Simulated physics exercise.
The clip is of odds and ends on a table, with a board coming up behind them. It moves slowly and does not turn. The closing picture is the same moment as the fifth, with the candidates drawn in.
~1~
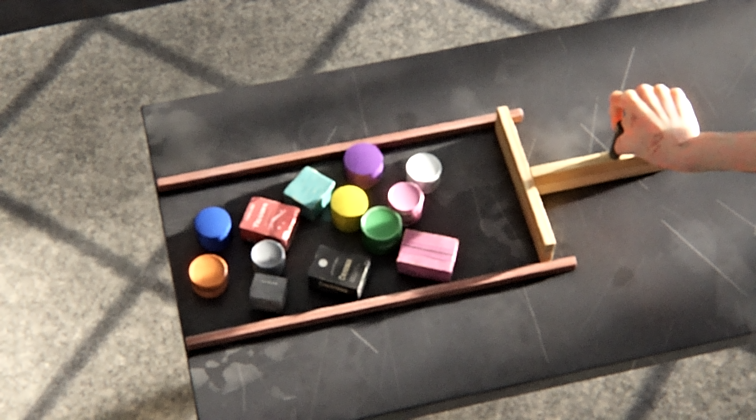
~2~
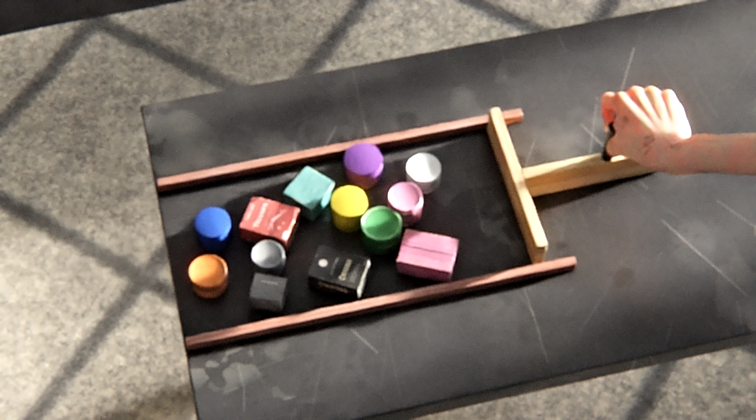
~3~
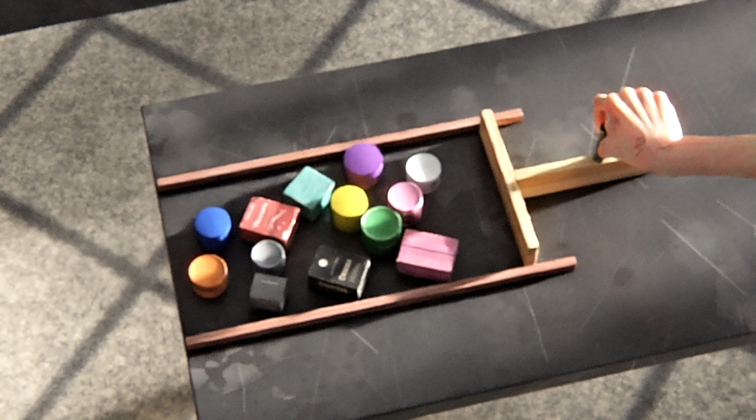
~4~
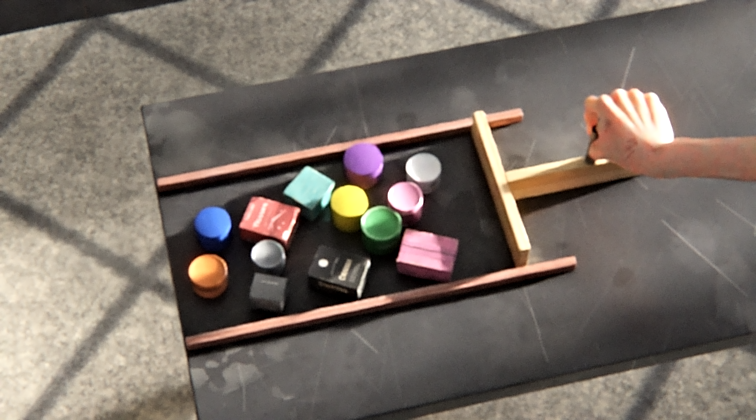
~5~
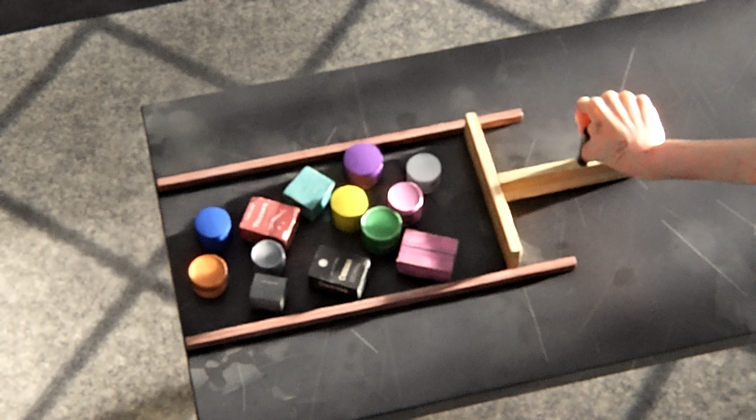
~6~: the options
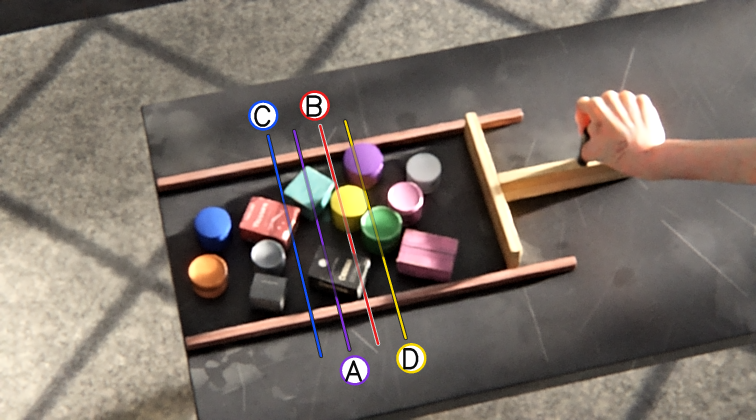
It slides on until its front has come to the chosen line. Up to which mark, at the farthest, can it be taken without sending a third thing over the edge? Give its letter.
As far as mark C.
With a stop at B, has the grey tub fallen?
No.
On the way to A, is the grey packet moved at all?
Yes.
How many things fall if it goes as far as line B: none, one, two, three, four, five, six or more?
The count is none.
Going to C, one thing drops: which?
The blue pot.
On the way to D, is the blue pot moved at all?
No.
On the marked copy, A at (321, 235); B at (348, 230); C at (293, 241); D at (374, 224).
Following C. Soon after the start, board (422, 194); purple tin (358, 165); pink box (402, 268).
Later, board (350, 208); blue pot (205, 229); grey packet (235, 299).
In the end, board (297, 219); blue pot over the edge; orange tub (181, 290); one fallen.
As for the rest, A is within the limit but short; B is within the limit but short; D is within the limit but short.
